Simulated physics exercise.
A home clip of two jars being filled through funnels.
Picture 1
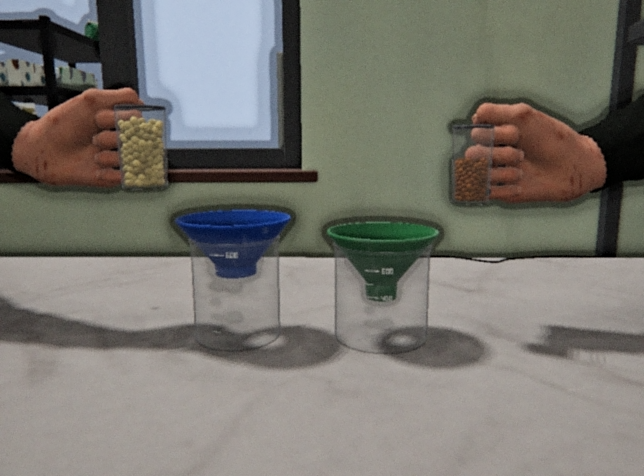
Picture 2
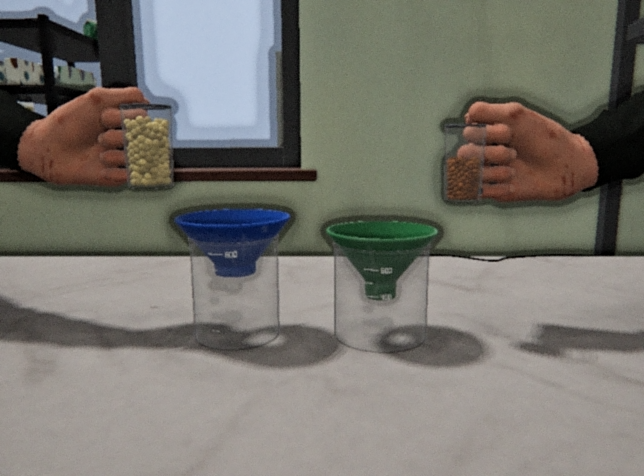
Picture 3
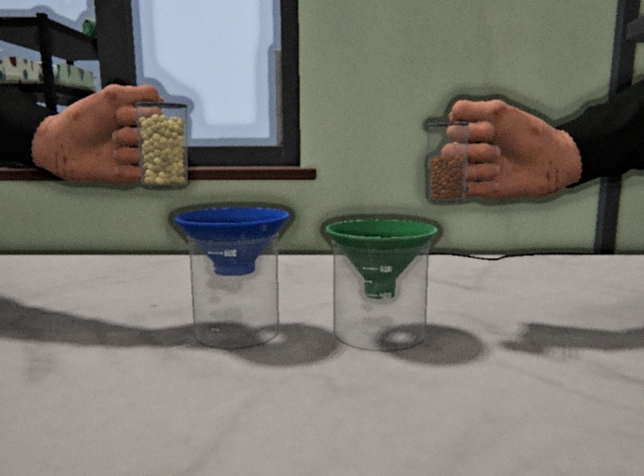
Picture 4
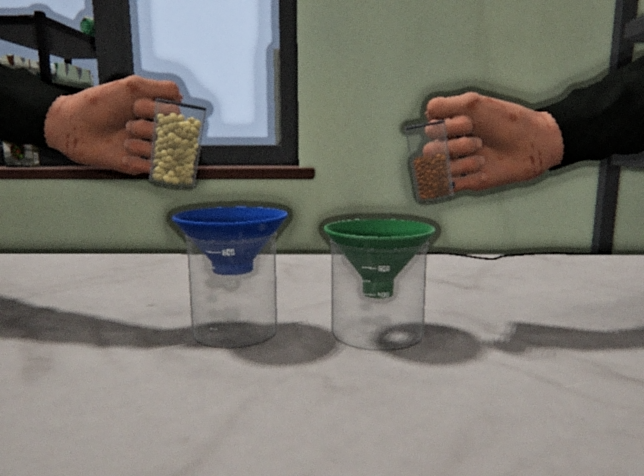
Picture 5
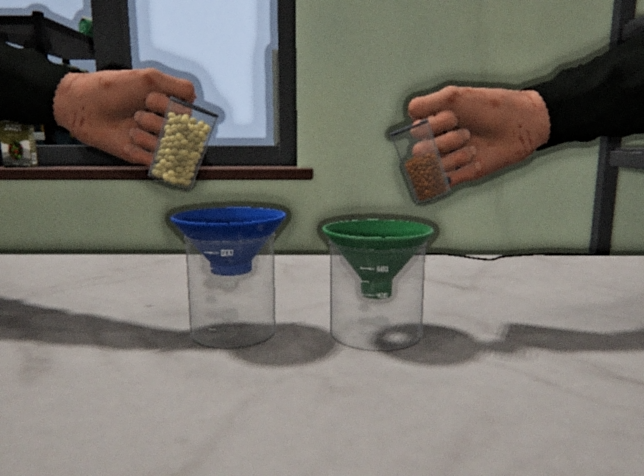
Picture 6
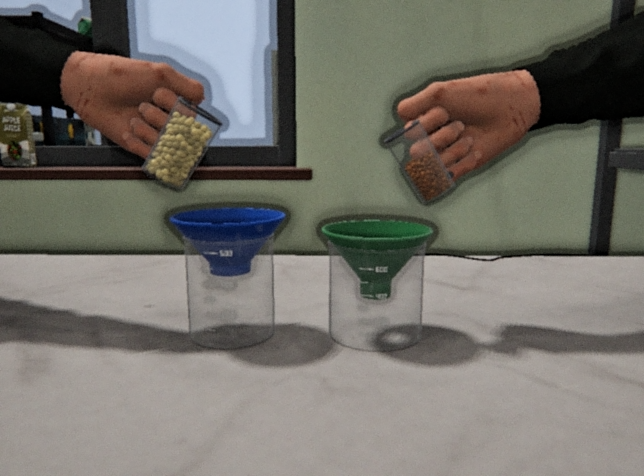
Two hands bring cups of soya beans and cereal balls inward above two funnels, tilting them.
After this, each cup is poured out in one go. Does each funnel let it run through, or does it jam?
The left funnel passes it all; the right one passes it all.
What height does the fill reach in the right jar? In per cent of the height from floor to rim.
10 in a hundred, roughly.
Then, 0.57 s past the last view, left, all still in the cup; right, all still in the cup.
Then, 1.07 s past the last view, left, most still in the cup, a small part in or over the funnel, a small part down in the jar; right, nearly all still in the cup, a stray few in or over the funnel.
Then, 1.50 s past the last view, left, a stray few still in the cup, about a quarter in or over the funnel, about two thirds down in the jar; right, a small part still in the cup, about a third in or over the funnel, about half down in the jar.
Finally, left, all down in the jar; right, all down in the jar.
